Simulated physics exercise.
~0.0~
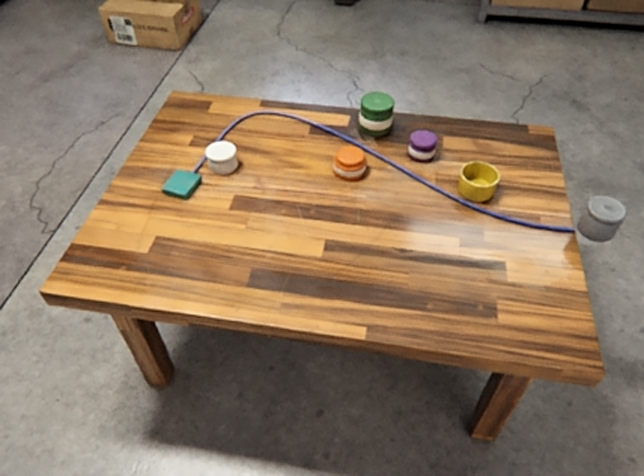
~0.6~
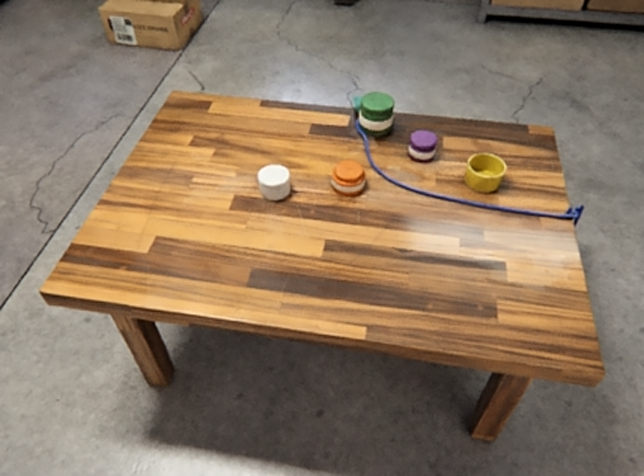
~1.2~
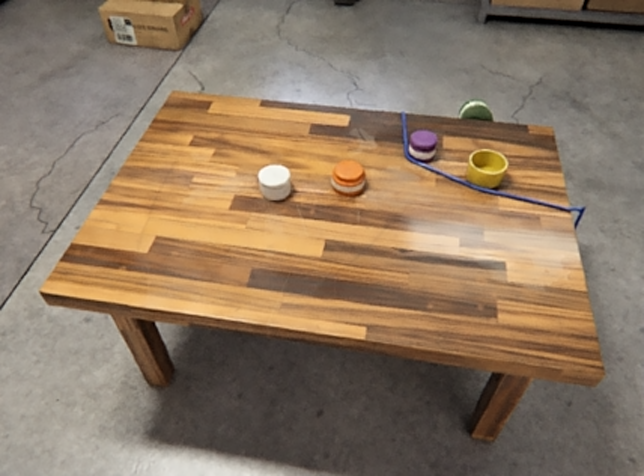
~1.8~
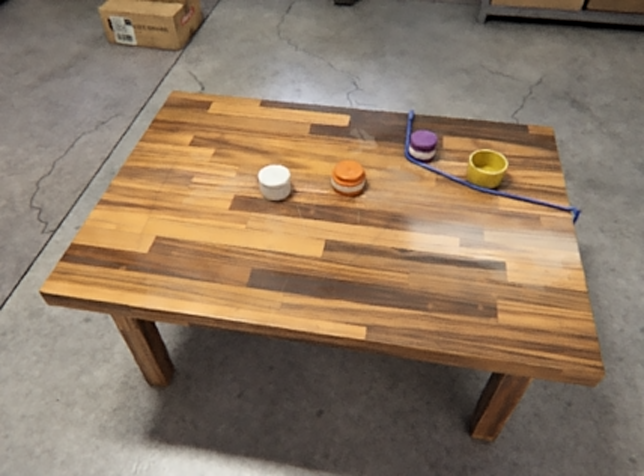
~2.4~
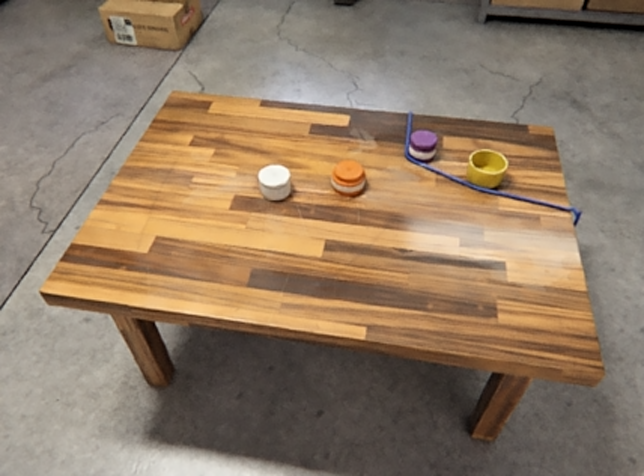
The clip opens on a wooden table where a blue cable winds between small colourful containers, from a flat teal object at the left to a grey cylinder at the right edge. The grey piece drops off the side, and the cable drags the teal object rightward past the white tub, which shifts right and slightly down, while the orange jar barely moves. The teal object reaches the green canister, then both go over the far edge, the canister tipping as it goes. At the end, the cable lies bent around the purple canister and yellow mug, with the white tub and orange jar still on the table.
